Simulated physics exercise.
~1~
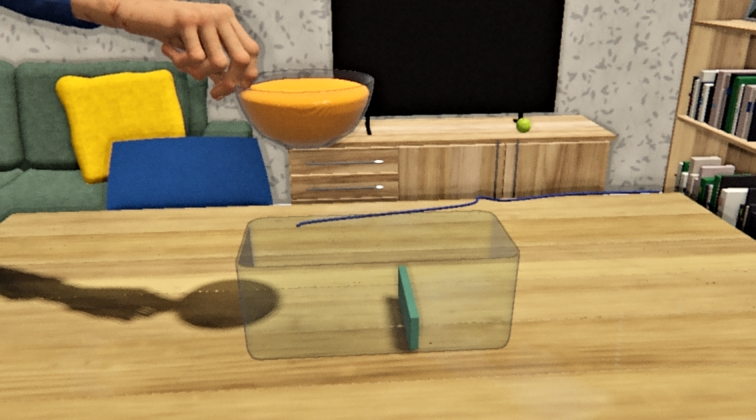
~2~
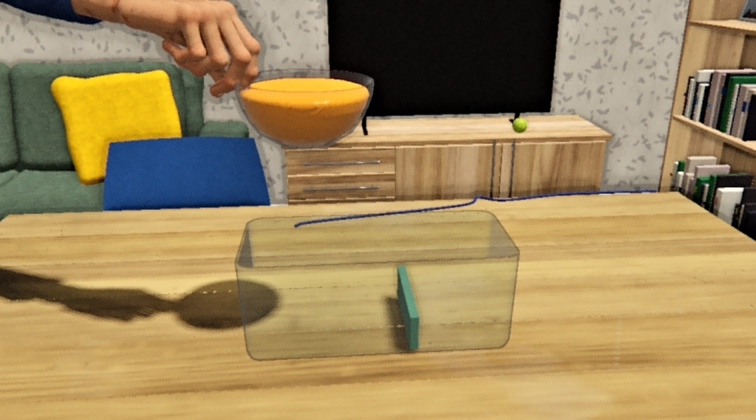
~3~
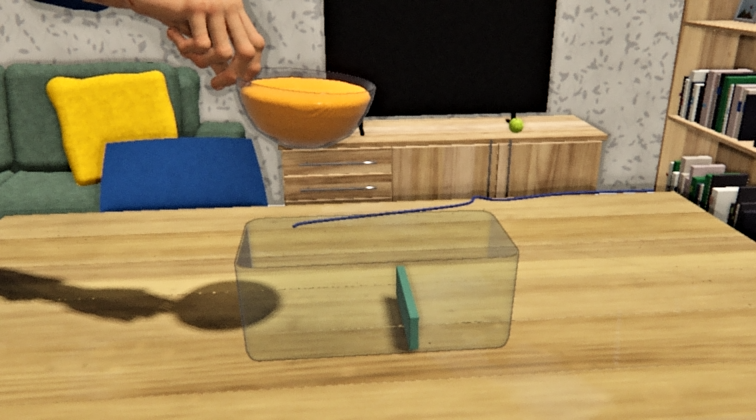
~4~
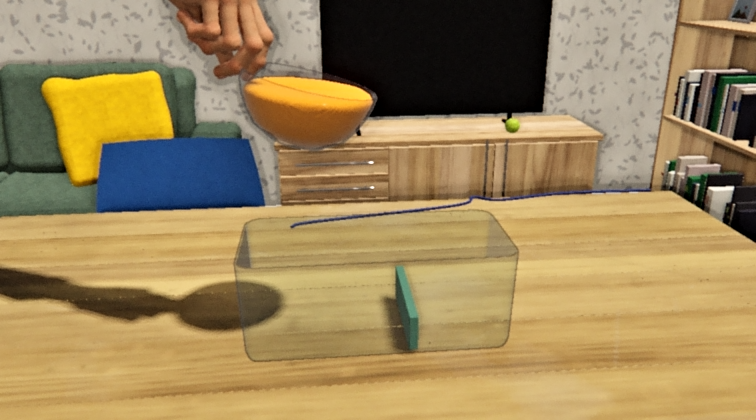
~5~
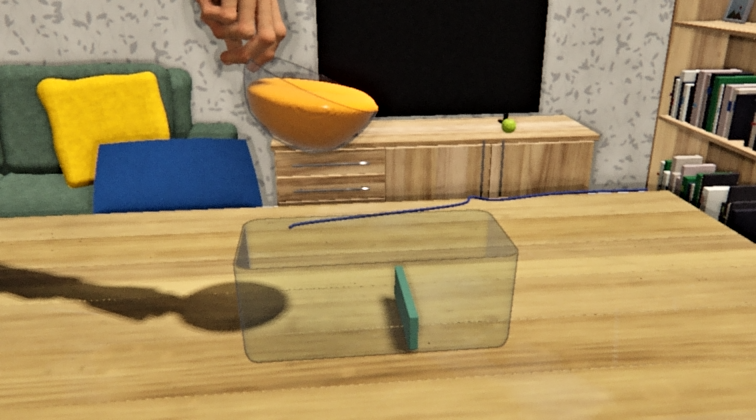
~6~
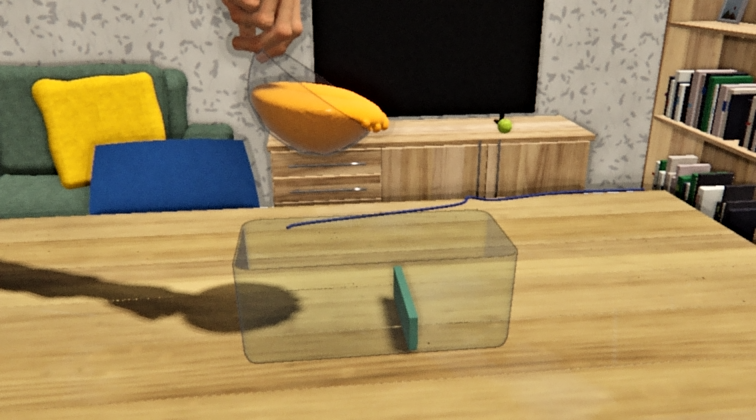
The video shows a hand tilting a clear bowl of orange juice to the right above a transparent basin with a low green wall on a wooden table, and some juice passes over the bowl's right rim.
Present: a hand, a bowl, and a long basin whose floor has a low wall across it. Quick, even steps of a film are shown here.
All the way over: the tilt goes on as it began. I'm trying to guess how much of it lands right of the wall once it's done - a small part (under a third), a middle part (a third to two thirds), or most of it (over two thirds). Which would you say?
I'd say a middle part, a third to two thirds.
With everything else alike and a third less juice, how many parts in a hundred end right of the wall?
Near 45 %.
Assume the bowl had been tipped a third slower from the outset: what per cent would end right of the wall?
Somewhere near 65 percent.
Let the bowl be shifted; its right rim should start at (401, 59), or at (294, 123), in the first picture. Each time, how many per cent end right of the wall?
Estimate, in order: 60 and 15 per cent.
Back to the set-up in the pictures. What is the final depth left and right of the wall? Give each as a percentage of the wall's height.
Once still, it is 30 % on the left and 50 % on the right.
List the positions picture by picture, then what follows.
In the first frame, it leans 0°; its right rim is at (372, 80); the juice meets the walls at (240, 90) and (369, 88); the long basin's rim runs from (243, 243) to (506, 233); the wall's top is at (408, 291).
In the second frame, it leans 2°; its right rim is at (373, 82); the juice meets the walls at (239, 89) and (369, 89).
In the third frame, it leans 7°; its right rim is at (374, 88); the juice meets the walls at (240, 86) and (370, 92).
In the fourth frame, it leans 14°; its right rim is at (375, 97); the juice meets the walls at (244, 84) and (372, 94).
In the fifth frame, it leans 25°; its right rim is at (375, 110); the juice meets the walls at (247, 85) and (373, 102); 3 per cent is over the edge.
In the sixth frame, it leans 37°; its right rim is at (372, 125); the juice meets the walls at (251, 89) and (356, 107); 10 per cent is over the edge.
A moment on, the bowl is tipped right over and 4 per cent is still to pour, 8 is left of the wall and 48 right of it.
Next, the bowl is tipped right over and 0 per cent is still to pour, 37 is left of the wall and 48 right of it.
Then the bowl is tipped right over and 0 per cent is still to pour, 44 is left of the wall and 51 right of it.
Later the bowl is tipped right over and 0 per cent is still to pour, 46 is left of the wall and 51 right of it.
In the end 46 per cent lies left of the wall, 51 right of it and 3 outside.
